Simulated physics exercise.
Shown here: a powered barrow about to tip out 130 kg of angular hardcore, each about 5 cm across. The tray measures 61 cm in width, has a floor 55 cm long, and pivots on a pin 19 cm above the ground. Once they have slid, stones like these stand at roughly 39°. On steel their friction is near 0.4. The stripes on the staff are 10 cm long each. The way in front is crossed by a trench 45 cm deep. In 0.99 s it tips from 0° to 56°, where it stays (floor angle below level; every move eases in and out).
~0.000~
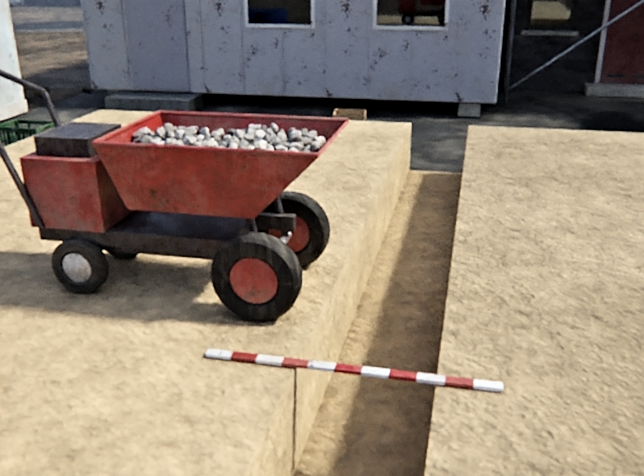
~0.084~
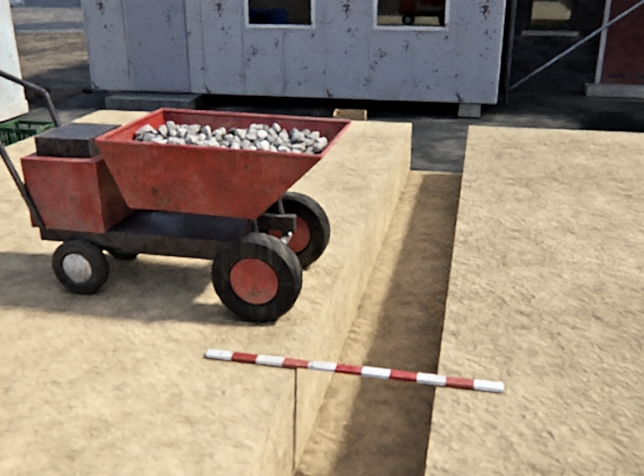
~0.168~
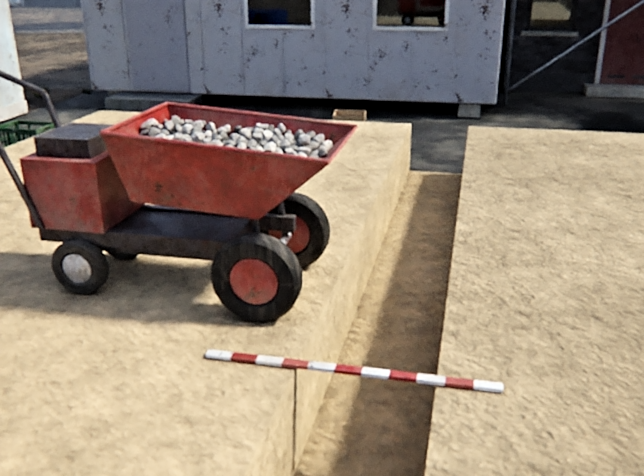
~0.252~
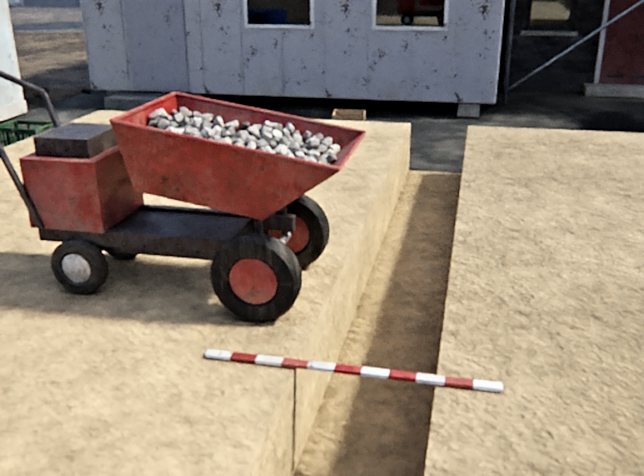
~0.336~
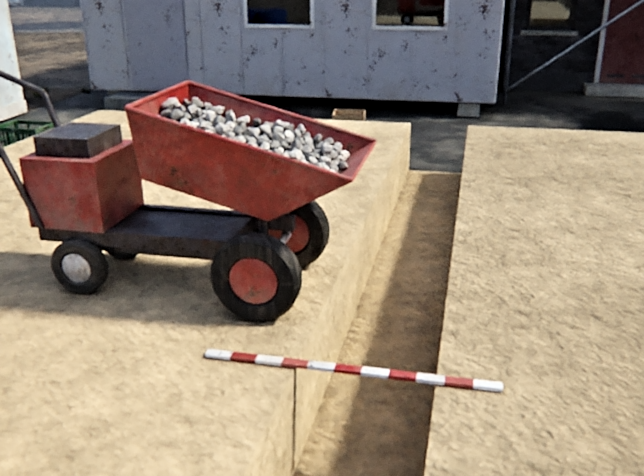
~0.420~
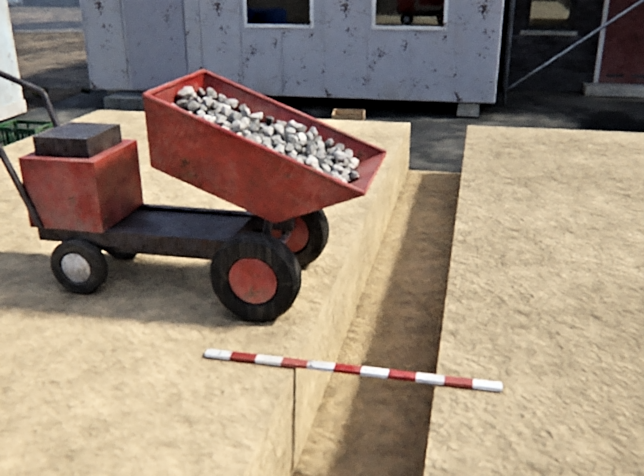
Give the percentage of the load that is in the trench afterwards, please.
Near 30 per cent of the load.
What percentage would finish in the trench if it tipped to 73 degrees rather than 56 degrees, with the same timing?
Share in trench: Approx. 70%.
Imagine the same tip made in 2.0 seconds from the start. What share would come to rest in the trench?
Then some 30 per cent would.
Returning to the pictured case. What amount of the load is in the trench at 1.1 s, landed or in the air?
Close to 5 per cent at that time.
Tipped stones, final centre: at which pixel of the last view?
Look at roughly (426, 384).
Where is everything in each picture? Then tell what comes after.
In the first picture, the tray is at 0°, its lip at (318, 156); the top of the load is at (236, 135).
The second picture shows lip at (321, 158), floor tilted 1°, highest stones at (238, 134); the stones move at 0.2 m/s on average.
In the third picture, the tray is at 4°, its lip at (329, 163); the top of the load is at (195, 130); the stones move at 0.4 m/s on average.
In the fourth picture, the tray is at 9°, its lip at (339, 170); the top of the load is at (180, 119); the stones move at 0.6 m/s on average.
The fifth picture shows lip at (352, 181), floor tilted 15°, highest stones at (187, 110); the stones move at 0.7 m/s on average.
The sixth picture shows lip at (364, 194), floor tilted 22°, highest stones at (201, 97); the stones move at 0.7 m/s on average.
After 0.7 s the floor is at 47°; 100 % in the tray; the foremost stones are at (384, 221).
After 1.1 s the floor is at 56°; 96 % in the tray, 3 % in the trench; the foremost stones are at (437, 302).
After 1.4 s the floor is at 56°; 75 % in the tray, 15 % in the trench, 9 % past the trench; the foremost stones are at (499, 307).
After 3.4 s the floor is at 56°; 56 % in the tray, 30 % in the trench, 14 % past the trench; the foremost stones are at (546, 311).
